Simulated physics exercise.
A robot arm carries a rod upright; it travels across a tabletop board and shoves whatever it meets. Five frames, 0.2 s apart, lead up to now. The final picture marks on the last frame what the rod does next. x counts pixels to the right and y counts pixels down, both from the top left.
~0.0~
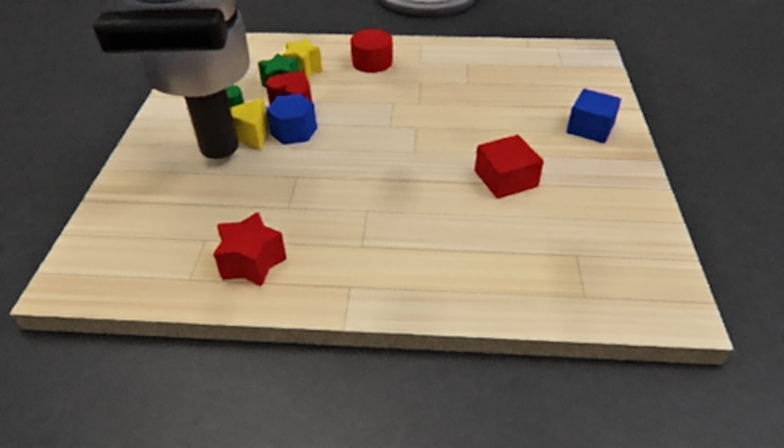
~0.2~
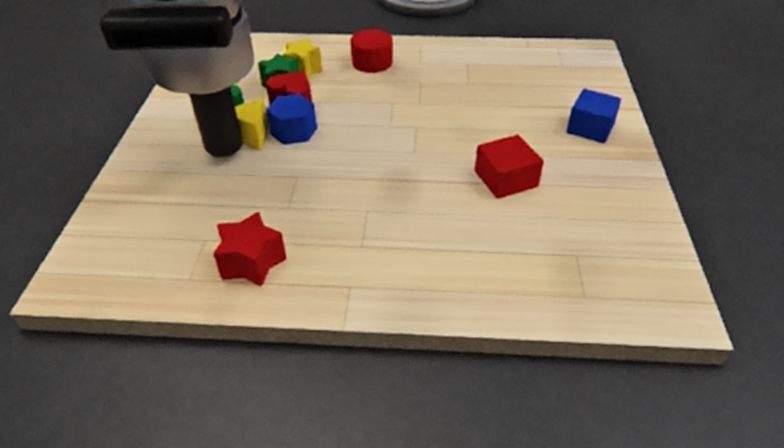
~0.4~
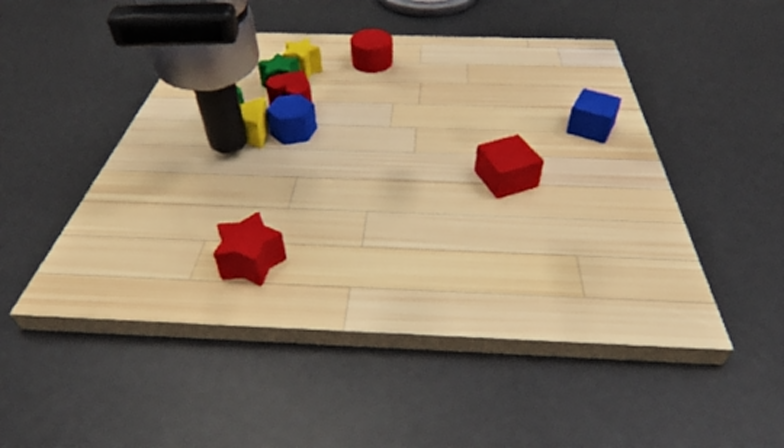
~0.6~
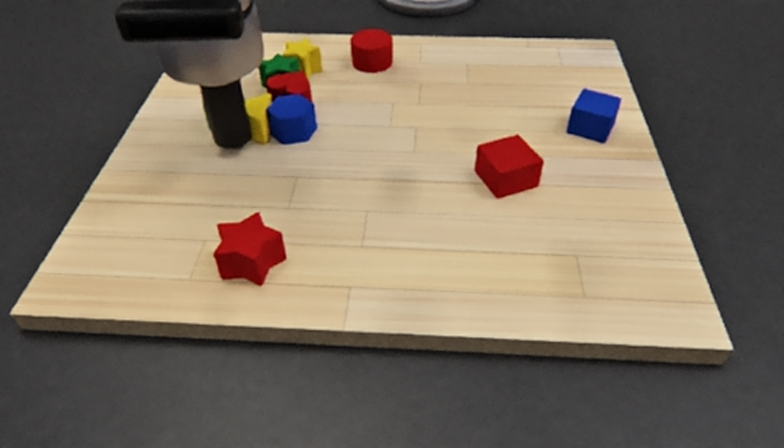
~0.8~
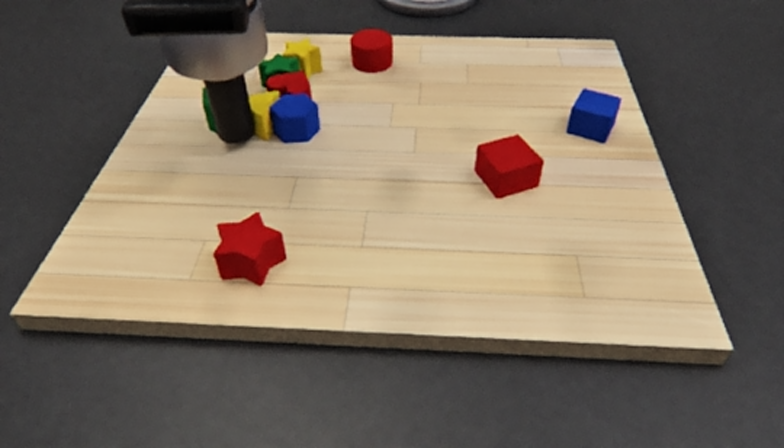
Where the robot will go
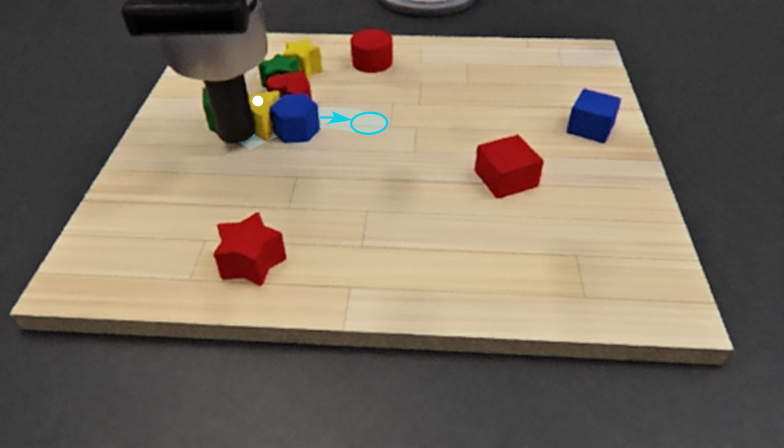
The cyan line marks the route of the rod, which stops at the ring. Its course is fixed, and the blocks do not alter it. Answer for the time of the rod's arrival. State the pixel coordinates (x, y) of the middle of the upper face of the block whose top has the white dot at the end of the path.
If I read the scene right, the answer is (326, 75).
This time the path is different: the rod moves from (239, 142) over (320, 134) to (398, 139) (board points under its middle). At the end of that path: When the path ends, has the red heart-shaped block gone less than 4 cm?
Yes - that is the case.
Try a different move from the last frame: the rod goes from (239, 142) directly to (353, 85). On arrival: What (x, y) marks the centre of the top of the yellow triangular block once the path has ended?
Roughly at (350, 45).
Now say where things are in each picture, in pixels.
In the first frame, tip of the rod (220, 149), middles of tops, yellow triangular block (246, 110), green star block (278, 63), red heart-shaped block (290, 81), blue hexagon (290, 106).
In the second frame, rod (224, 147), nothing pushed.
In the third frame, rod (229, 143), yellow triangular block (248, 109).
In the fourth frame, rod (233, 139), yellow triangular block (253, 105).
In the fifth frame, rod (237, 134), yellow triangular block (258, 101), green star block (278, 63), red heart-shaped block (290, 81), blue hexagon (293, 105).
The line goes from (239, 142) through (280, 124) and (325, 117) to (369, 123); the dot is on the yellow triangular block.
The first path, step by step. One third of the way, rod (279, 115); yellow triangular block (297, 83); green star block (282, 60), turned 45° anticlockwise; red heart-shaped block (316, 66); blue hexagon (323, 101), turned 65° clockwise.
Two thirds of the way, rod (325, 109); yellow triangular block (326, 75), turned 40° anticlockwise; green star block (282, 60), turned 45° anticlockwise; red heart-shaped block (328, 57), turned 30° anticlockwise; blue hexagon (355, 105), turned 120° clockwise.
At the end, rod (369, 115); yellow triangular block (326, 75), turned 40° anticlockwise; green star block (282, 60), turned 45° anticlockwise; red heart-shaped block (328, 57), turned 30° anticlockwise; blue hexagon (386, 118), turned 170° clockwise.
